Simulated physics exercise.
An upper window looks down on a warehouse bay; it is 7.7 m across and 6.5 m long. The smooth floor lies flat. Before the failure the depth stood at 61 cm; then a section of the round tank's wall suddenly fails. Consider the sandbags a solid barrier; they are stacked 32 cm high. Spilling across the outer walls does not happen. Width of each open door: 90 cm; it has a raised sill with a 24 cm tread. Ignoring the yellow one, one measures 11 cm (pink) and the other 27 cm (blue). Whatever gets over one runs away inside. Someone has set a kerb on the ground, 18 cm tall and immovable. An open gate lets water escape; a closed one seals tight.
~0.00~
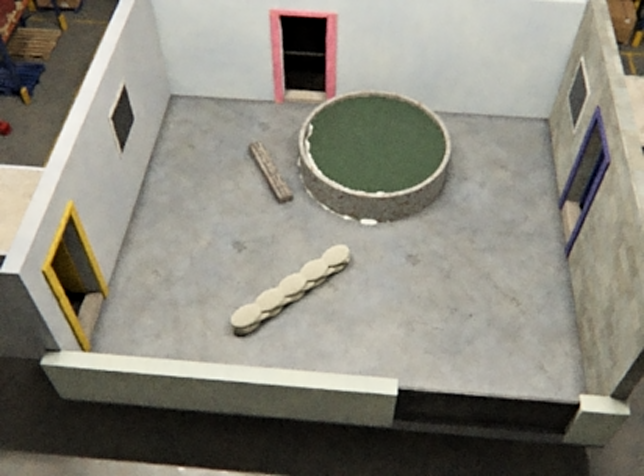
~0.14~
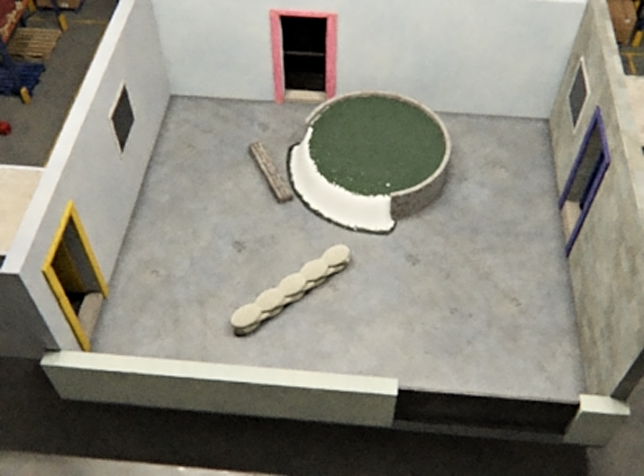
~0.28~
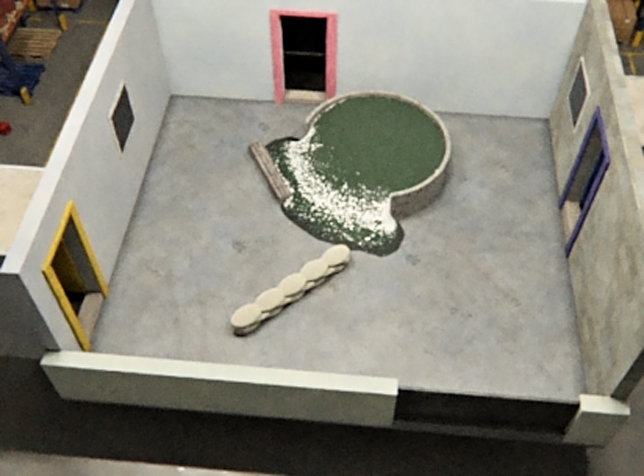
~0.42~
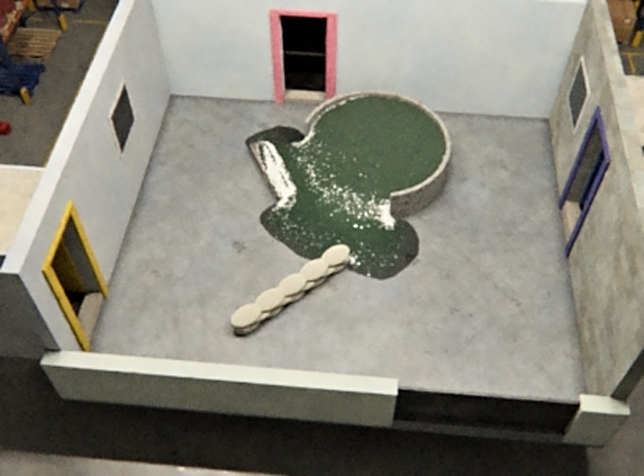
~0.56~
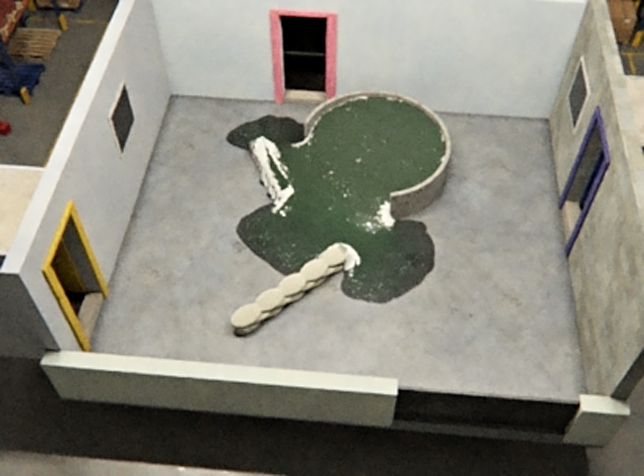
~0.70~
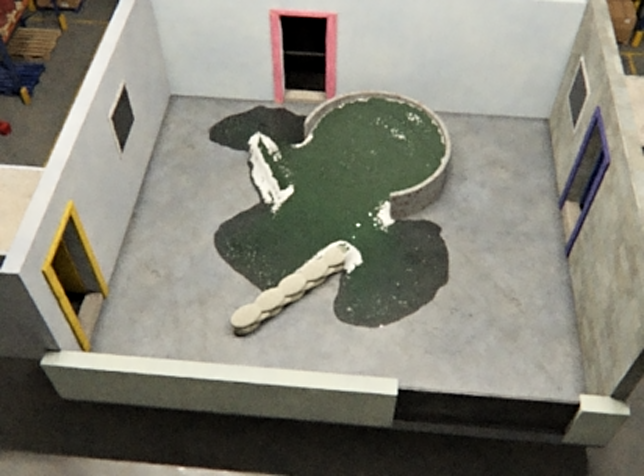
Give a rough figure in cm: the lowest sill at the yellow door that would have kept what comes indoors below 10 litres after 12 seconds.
I would say 31 cm.
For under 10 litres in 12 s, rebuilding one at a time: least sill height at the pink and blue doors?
You'd want about 9.5 centimetres at pink and about 5.5 centimetres at blue.
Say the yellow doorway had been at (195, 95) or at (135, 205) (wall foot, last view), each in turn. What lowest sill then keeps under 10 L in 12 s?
Minimums: About 12.5 cm and 12.0 cm.
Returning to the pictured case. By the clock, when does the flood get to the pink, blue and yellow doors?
It arrives at the pink door at 1.4 s, the blue door at 5.0 s and the yellow door at 1.8 s.
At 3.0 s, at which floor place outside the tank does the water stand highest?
Near pixel (92, 336).
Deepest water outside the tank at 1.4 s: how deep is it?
Close to 39 centimetres.
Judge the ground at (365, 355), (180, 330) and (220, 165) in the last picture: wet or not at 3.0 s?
So, in order, I'd say got wet, then got wet, then got wet.
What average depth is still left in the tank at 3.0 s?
About 16 cm.
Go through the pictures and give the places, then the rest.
In the first picture, still water, 61 cm deep, in the round tank at (374, 143); the yellow door at (80, 286) is dry.
In the second picture, the front is at (387, 231), 0.3 m from the gap at (320, 193); 0.5 m2 of floor is wet, 61 cm left at the back.
In the third picture, the front is at (382, 252), 0.7 m from the gap at (320, 194); 1.9 m2 of floor is wet, 61 cm left at the back.
In the fourth picture, the front is at (381, 275), 1.2 m from the gap at (320, 195); 3.8 m2 of floor is wet, 61 cm left at the back.
In the fifth picture, the gap is at (320, 195), the front 1.7 m out at (380, 299); the back of the round tank holds 61 cm.
In the sixth picture, the front is at (371, 323), 2.2 m from the gap at (320, 195); 8.0 m2 of floor is wet, 58 cm left at the back; the yellow door at (80, 286), 4.4 m from the gap, is still 2.4 m from the nearest water.
After 1.4 s water covers 45 % of the floor, deepest (39 cm) near (288, 188); it has not reached the yellow door.
After 3.0 s water covers 65 % of the floor, deepest (40 cm) near (92, 336); 36 cm at the yellow door, 16 litres in over its 19 cm sill.
After 12.0 s water covers 95 % of the floor, deepest (16 cm) near (434, 136); 8 cm at the yellow door, 85 litres in over its 19 cm sill.
At the yellow door as built, the water arrived by 1.7 s and peaked near 36 cm at 3.0 s.
Run again over the same 12 s with other heights there, 16 litres in over 28.5 cm, 1 litre over 38.5 cm. The limit of 10 litres is kept from about 31 cm up.
